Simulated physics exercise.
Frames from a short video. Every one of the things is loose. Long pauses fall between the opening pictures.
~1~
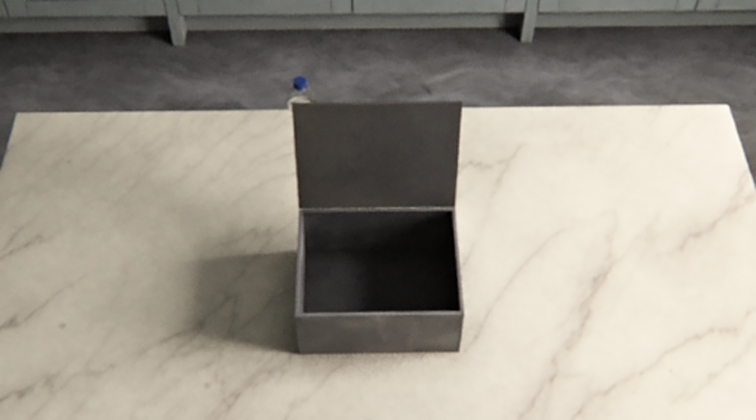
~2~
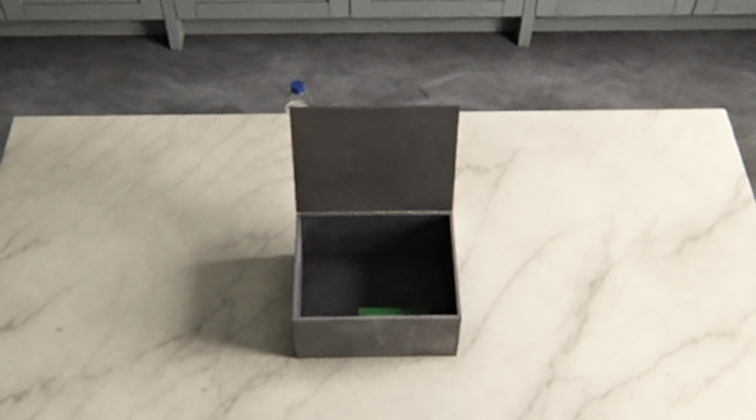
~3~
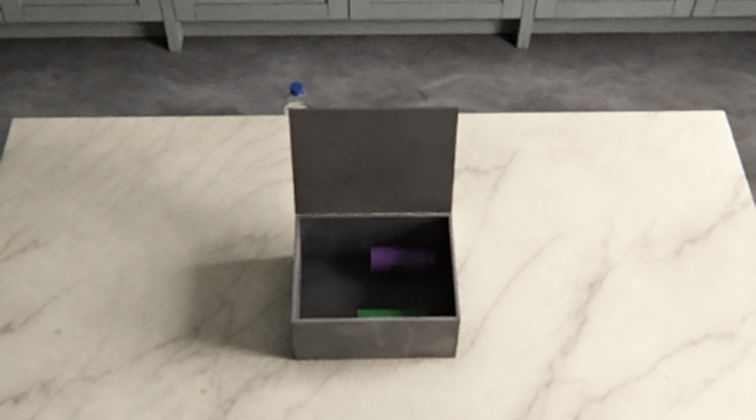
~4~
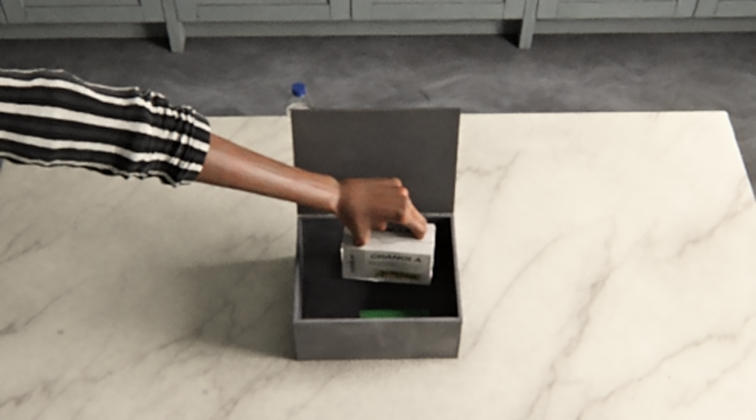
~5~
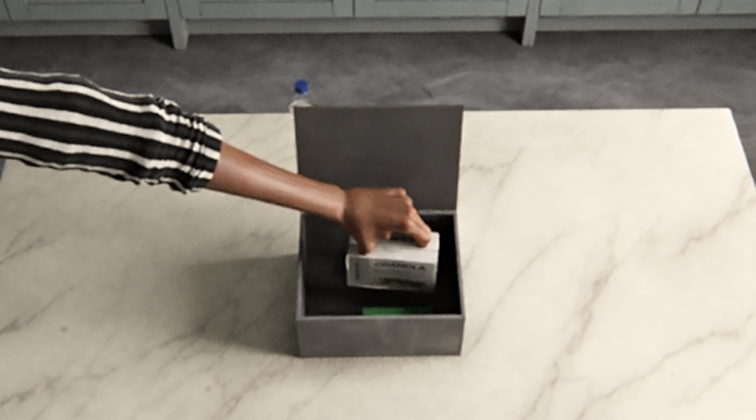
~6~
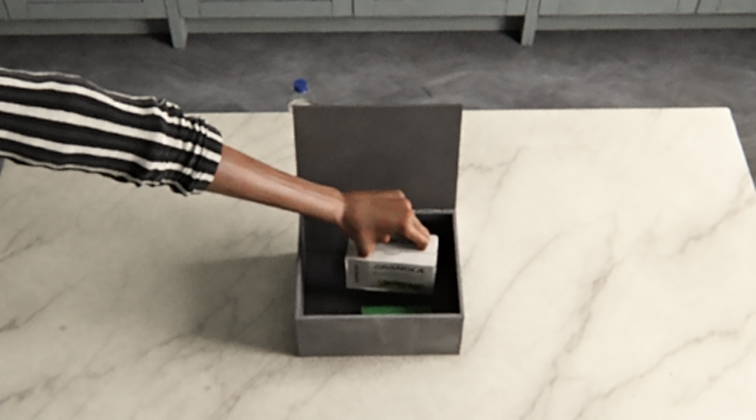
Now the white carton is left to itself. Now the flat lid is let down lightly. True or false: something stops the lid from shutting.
False.
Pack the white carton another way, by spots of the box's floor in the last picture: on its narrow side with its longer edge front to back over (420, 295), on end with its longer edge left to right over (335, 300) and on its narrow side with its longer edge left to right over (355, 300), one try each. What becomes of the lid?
Well, first time it won't go down, second time it won't go down, and third time it goes down fine.
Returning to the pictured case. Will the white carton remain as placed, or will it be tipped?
By the end it has kept its angle.
Then, 1.30 s past the last view, lid 80° above the rim; white carton displaced a little near (391, 280).
Then, 1.80 s past the last view, lid 26° above the rim; white carton displaced a little near (391, 280).
Finally, lid shut; moved from the start, white carton; the other 2 still in place. Final places as the last picture's camera would see them, white carton near (391, 280).
